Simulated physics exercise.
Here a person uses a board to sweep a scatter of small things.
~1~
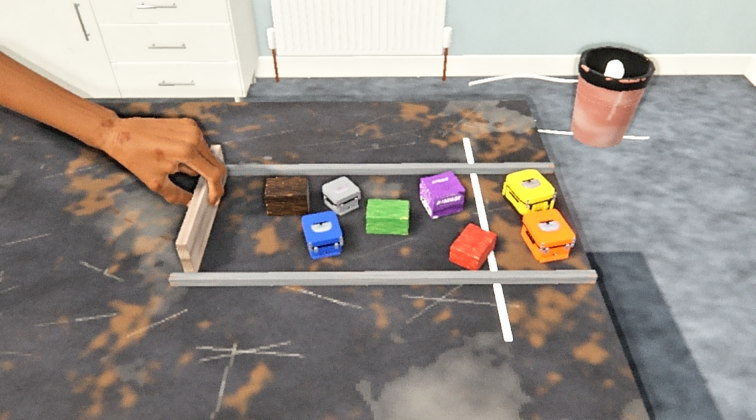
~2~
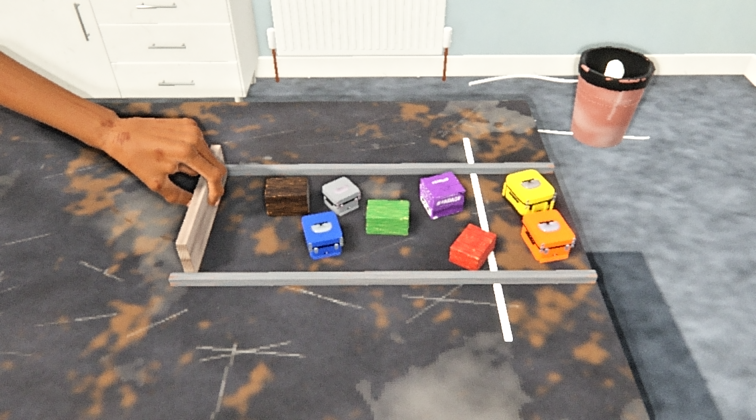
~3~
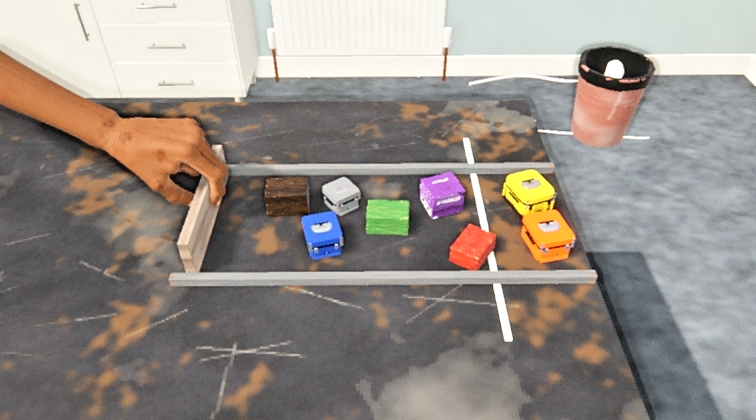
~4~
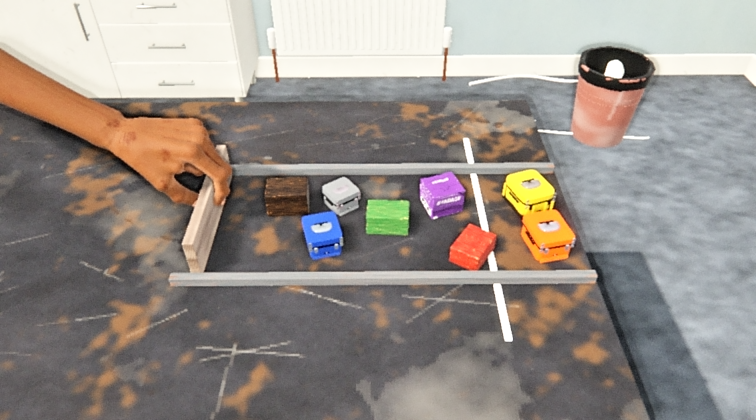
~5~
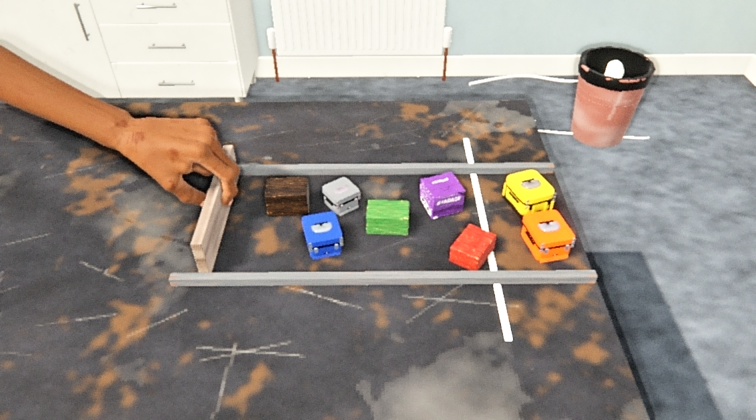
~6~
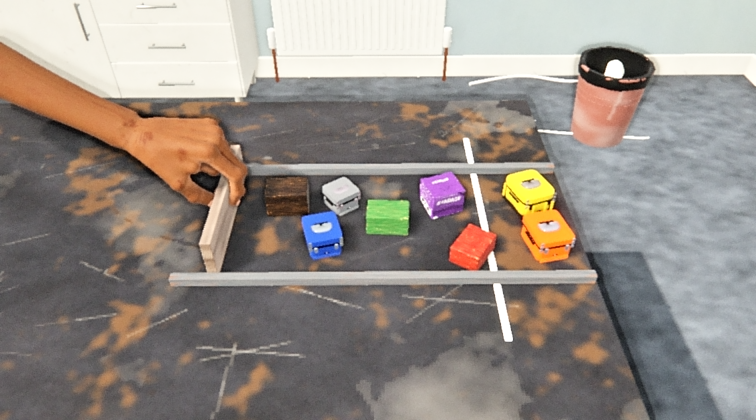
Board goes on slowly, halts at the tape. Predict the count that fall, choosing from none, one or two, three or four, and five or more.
Tally: One to two.
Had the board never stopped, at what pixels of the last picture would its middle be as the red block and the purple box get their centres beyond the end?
Middle: Roughly (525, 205); roughly (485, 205).
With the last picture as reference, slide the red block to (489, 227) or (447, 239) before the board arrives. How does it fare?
Taking the two spots in turn, it stays put and then stays put.
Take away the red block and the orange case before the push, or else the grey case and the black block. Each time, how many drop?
Count of fallen: 1 / 0.
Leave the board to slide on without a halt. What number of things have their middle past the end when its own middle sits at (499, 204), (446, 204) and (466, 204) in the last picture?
Taking the places in turn, the counts are 3, 0 and 1.
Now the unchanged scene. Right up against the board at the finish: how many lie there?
2 touch it.
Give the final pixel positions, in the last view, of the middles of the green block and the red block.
Green block at about (530, 220), red block at about (547, 252).
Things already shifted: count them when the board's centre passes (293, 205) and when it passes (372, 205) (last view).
Moved so far: 2, then 5.
A little later, none off yet; orange case at rest near (546, 236); yellow case at rest near (528, 195); red block at rest near (473, 248).
When it is over, the number that fall off is one or two; down, yellow case.
